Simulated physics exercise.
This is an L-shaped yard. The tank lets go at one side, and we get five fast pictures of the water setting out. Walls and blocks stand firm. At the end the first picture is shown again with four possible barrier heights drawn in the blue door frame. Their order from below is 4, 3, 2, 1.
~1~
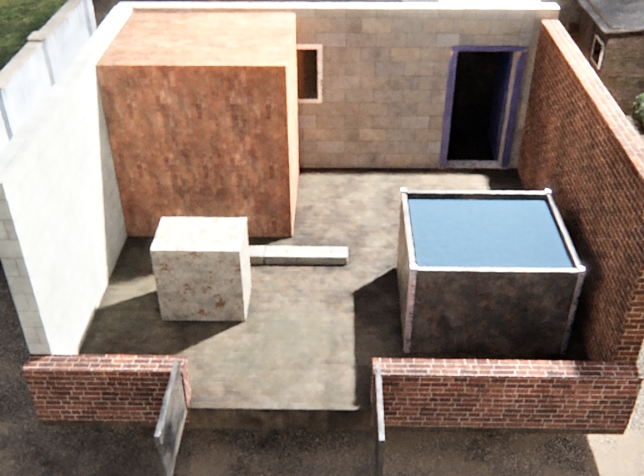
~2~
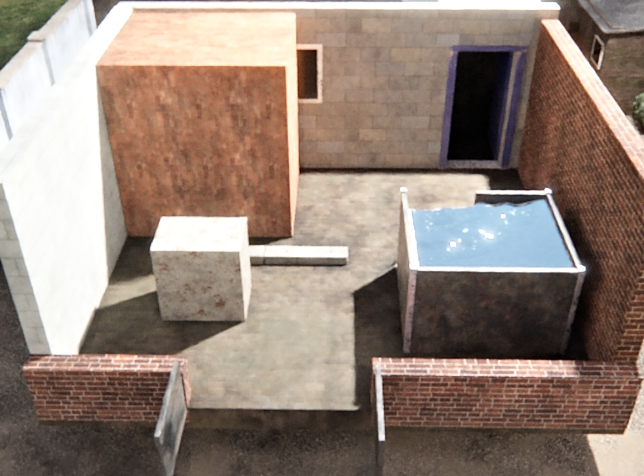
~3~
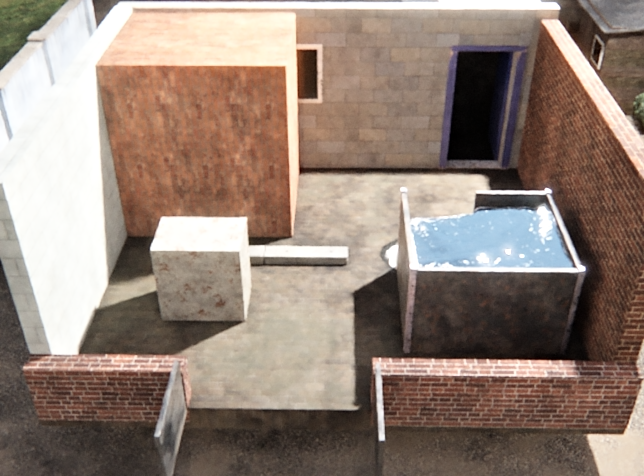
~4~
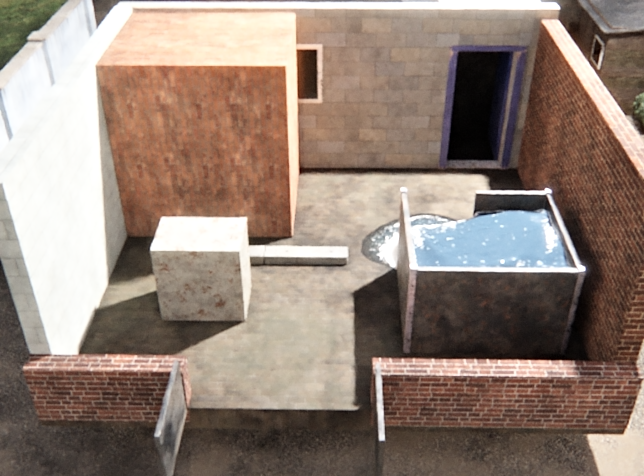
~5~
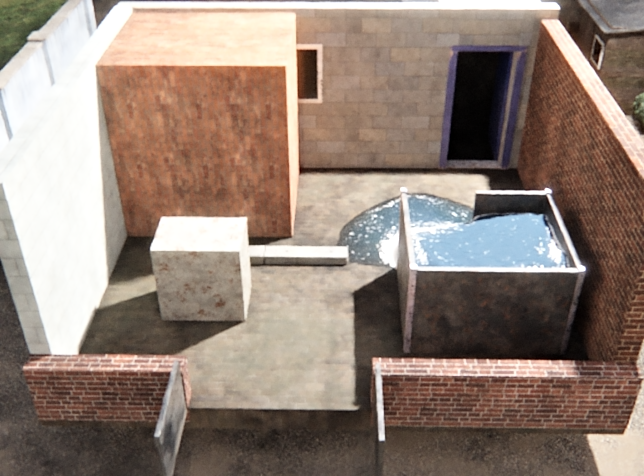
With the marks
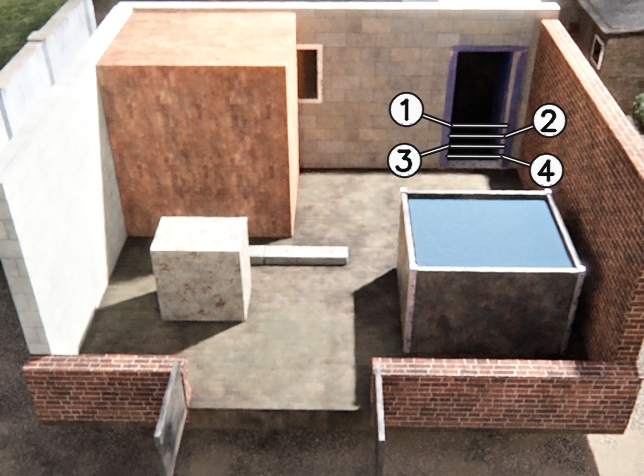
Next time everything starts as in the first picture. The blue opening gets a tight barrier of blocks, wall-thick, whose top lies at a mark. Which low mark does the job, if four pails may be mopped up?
I would pick height 3.
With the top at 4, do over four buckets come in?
Yes.
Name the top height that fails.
Here it is height 4.
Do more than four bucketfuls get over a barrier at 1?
No, not at all.
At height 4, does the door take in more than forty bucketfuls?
No, it does not.
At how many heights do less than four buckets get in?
Three of them.
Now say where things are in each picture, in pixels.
In the first picture, water in the tank at rest, its middle at (485, 233); foot of the blue doorway at (473, 168); open gate at (279, 354).
In the second picture, water covers 1 % of the ground, its front hidden from here.
In the third picture, front seen at (386, 255), 4 % of the ground wet.
In the fourth picture, front seen at (385, 235), 8 % of the ground wet.
In the fifth picture, front seen at (405, 196), 15 % of the ground wet.
On the marked copy, 1 at (478, 125); 2 at (477, 136); 3 at (476, 146); 4 at (475, 156); from the bottom up 4, 3, 2, 1.
Choosing 1, nothing gets over.
Choosing 2, nothing gets over.
Choosing 3, a splash gets over, under a bucket.
Choosing 4, some 15 bucketfuls get in.
